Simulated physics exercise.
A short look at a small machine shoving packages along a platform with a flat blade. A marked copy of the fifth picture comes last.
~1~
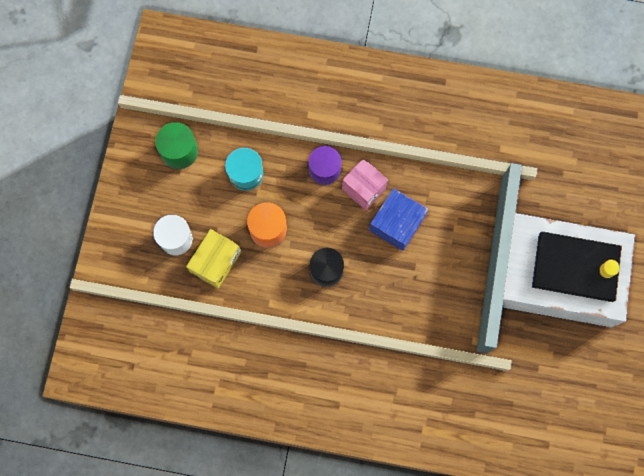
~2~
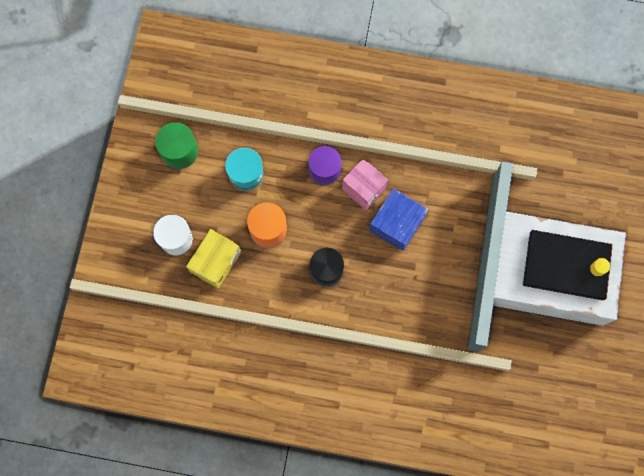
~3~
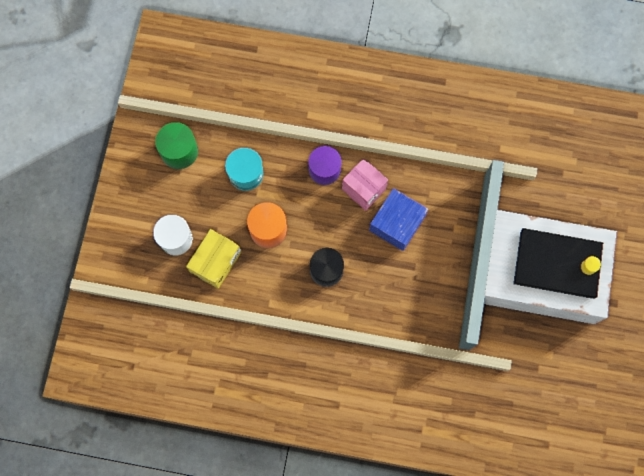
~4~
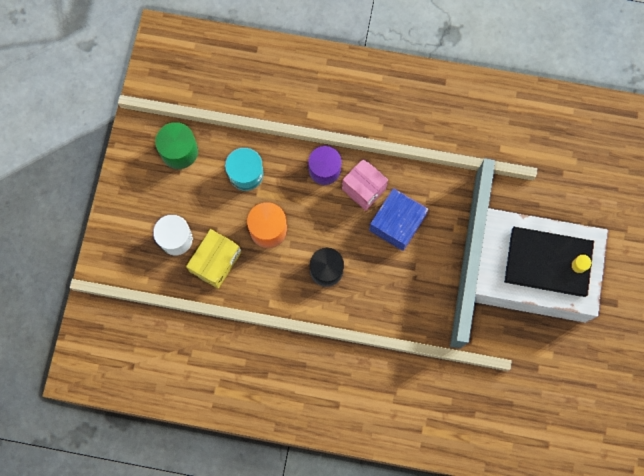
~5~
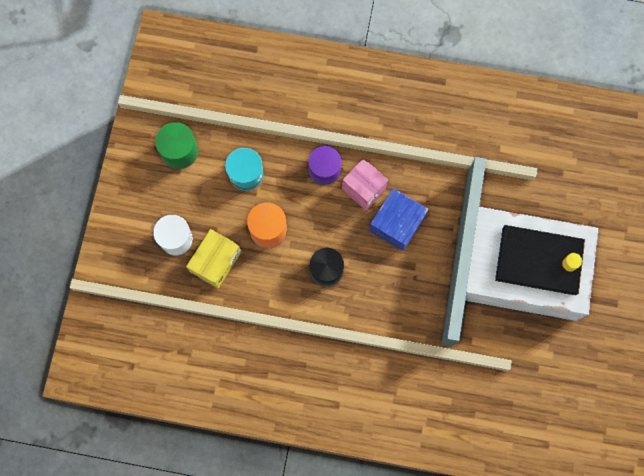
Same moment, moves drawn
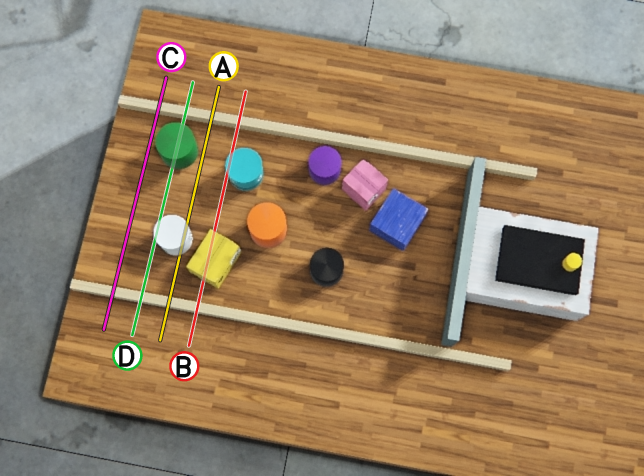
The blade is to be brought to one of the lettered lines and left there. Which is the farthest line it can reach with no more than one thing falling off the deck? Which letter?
No farther than D.
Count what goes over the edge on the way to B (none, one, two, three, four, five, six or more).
In all, none.
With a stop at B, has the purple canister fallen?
No.
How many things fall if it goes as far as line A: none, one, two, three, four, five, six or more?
The count is none.
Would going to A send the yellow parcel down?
No.
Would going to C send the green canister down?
By then, yes.
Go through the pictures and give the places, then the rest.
Blue crate (398, 220); black canister (326, 267); turquoise pail (245, 170), in the first frame.
Robot (562, 263); yellow parcel (215, 260), in the second frame.
Robot (553, 262); pink box (365, 184), in the third frame.
Robot (543, 260); orange canister (268, 225), in the fourth frame.
Robot (534, 258); blue crate (398, 220); black canister (326, 267); turquoise pail (245, 170), in the fifth frame.
On the marked copy, A at (191, 209); B at (218, 214); C at (136, 199); D at (164, 204).
Following D. Soon after the start, robot (422, 238); purple canister (316, 160); pink box (345, 171).
Later, robot (311, 218); green canister (167, 142); white pail (150, 237).
In the end, robot (226, 203); green canister over the edge; orange canister (102, 192); one fallen.
As for the rest, A is within the limit but short; B is within the limit but short; C drops five.
